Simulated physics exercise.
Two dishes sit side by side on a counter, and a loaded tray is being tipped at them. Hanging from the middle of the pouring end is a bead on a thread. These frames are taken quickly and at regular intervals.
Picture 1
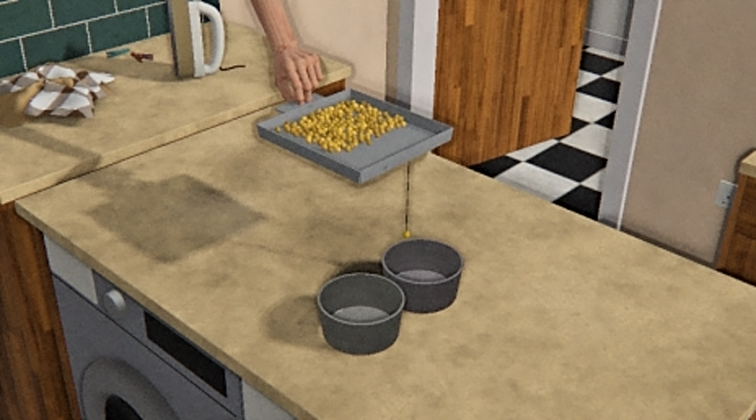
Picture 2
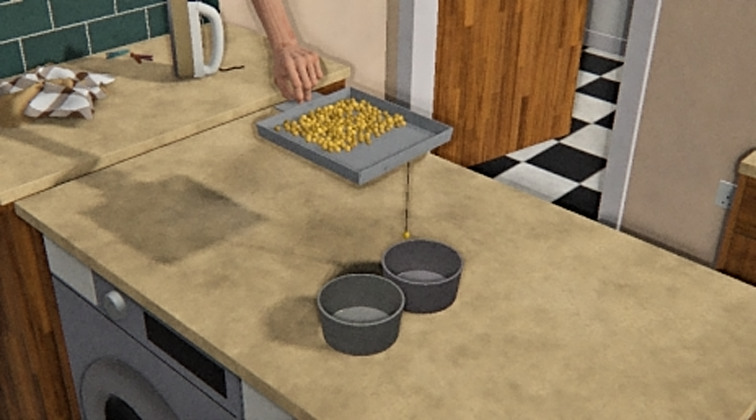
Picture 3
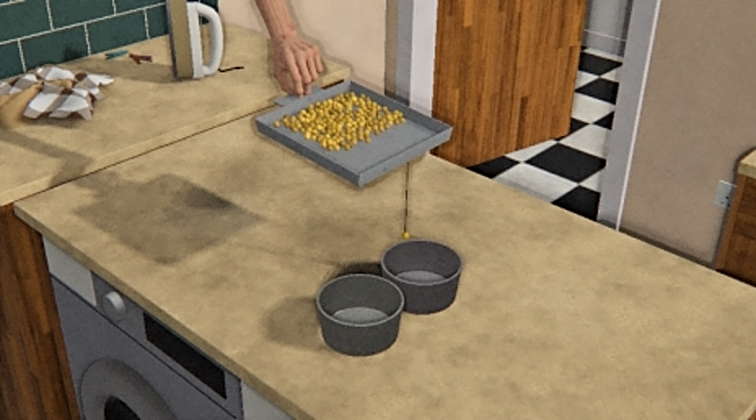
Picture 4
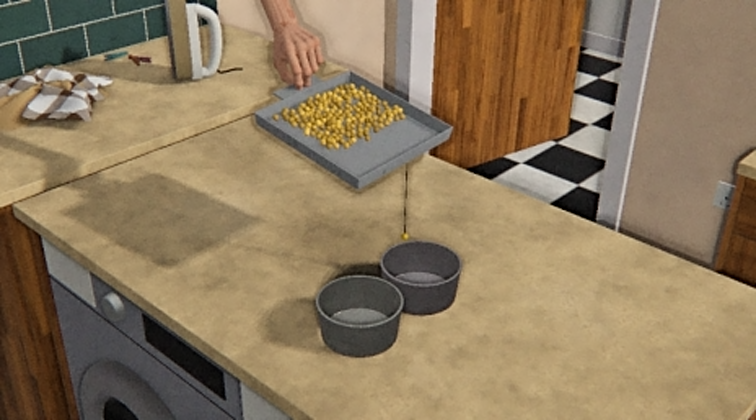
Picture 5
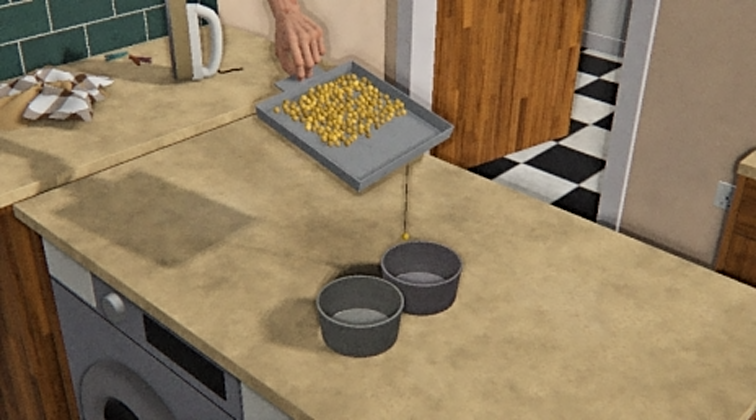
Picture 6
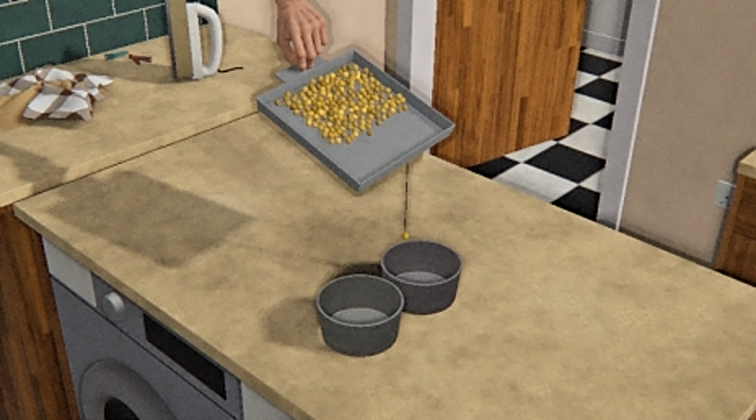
We see a hand holding a gray tray of yellow puffed corn balls above two dark dishes on a counter, a bead hanging from the tray's edge; the hand gradually tilts the tray, its left front corner dipping slightly.
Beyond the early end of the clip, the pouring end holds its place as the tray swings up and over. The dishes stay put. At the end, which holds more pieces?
Watch, the one on the right side catches more of it.
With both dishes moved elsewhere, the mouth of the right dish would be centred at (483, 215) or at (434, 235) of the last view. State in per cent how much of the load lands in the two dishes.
In order: 20 per cent and 80 per cent.
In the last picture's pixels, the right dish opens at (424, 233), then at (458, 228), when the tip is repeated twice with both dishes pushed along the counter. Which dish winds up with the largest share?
With the dishes at the first place it's the left-side dish, and at the second it's the left-side dish.
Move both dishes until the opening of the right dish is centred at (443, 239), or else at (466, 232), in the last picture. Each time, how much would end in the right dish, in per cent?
Close to 0 in a hundred, then close to 0 in a hundred.
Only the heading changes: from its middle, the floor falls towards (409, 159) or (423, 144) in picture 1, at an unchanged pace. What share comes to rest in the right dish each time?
It comes to about 50 per cent the first time and about 0 per cent the second.
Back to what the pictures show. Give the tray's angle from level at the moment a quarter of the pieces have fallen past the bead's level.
That happens at close to 115 degrees.
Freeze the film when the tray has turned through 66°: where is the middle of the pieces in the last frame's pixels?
Centre estimate: (377, 165).
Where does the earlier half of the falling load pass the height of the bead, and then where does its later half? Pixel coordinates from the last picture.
Near (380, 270) to start, and near (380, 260) afterwards.
Just after the last frame, tray tipped steeply; the larger part on the tray; just a few in the left dish; just a few in the right dish; about a tenth in the air.
A moment on, tray tipped past a quarter turn; the larger part on the tray; about a tenth in the left dish; about a tenth in the right dish; about a tenth outside both; about a tenth in the air.
Further on, tray tipped past a quarter turn; roughly a quarter in the left dish; roughly half in the right dish; roughly a third outside both.
When it is over, tray tipped past a quarter turn; roughly a quarter in the left dish; roughly half in the right dish; roughly a third outside both.
